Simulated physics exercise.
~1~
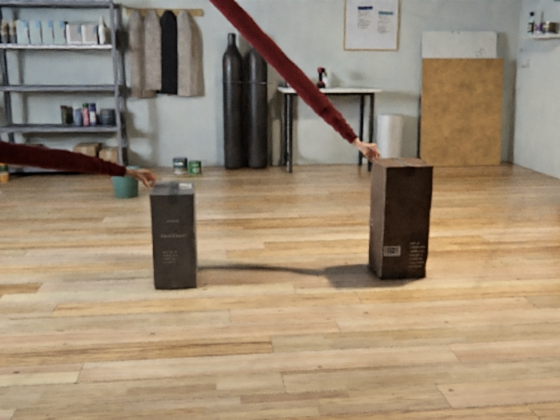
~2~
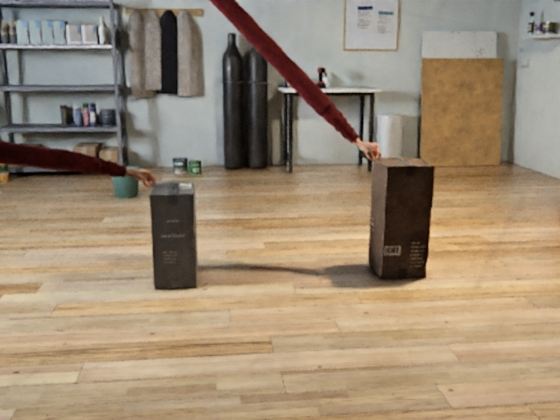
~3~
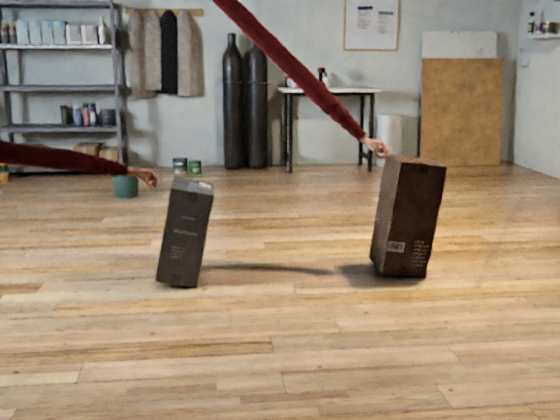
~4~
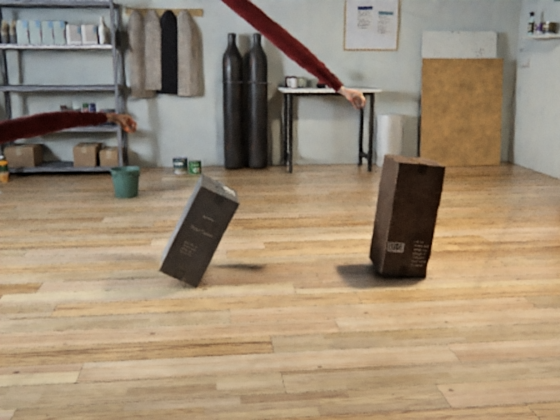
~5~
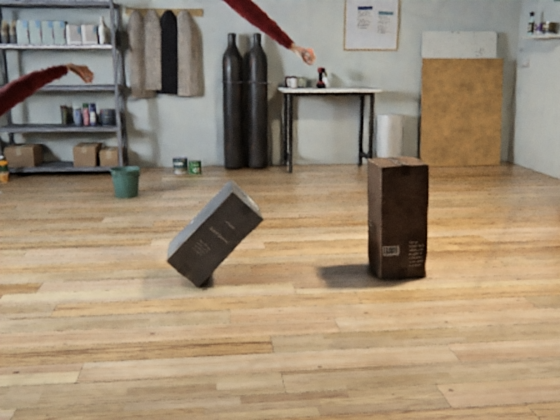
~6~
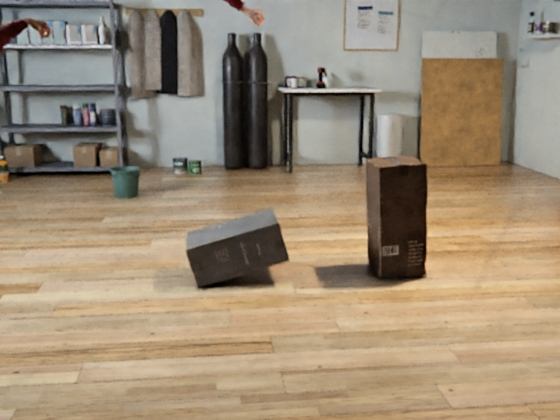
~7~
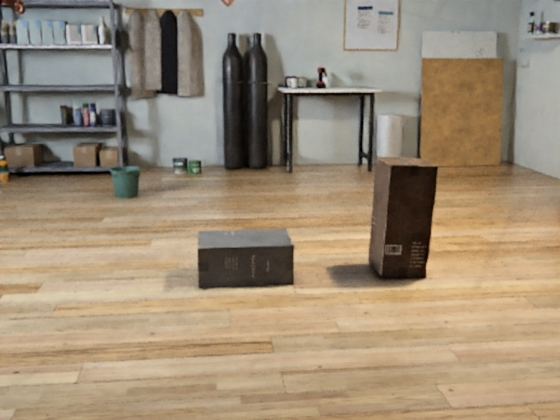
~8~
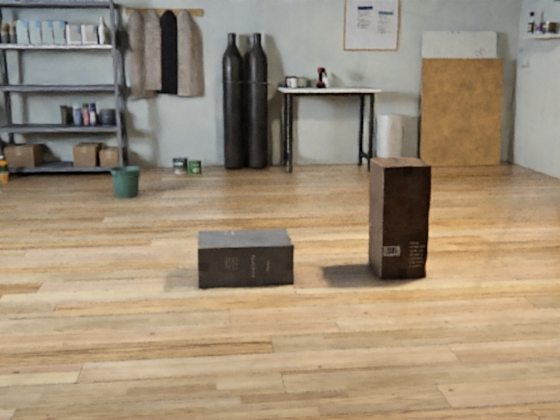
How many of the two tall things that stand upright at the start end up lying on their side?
One of them ends up on its side, the grey parcel. The brown box is still standing upright at the end.
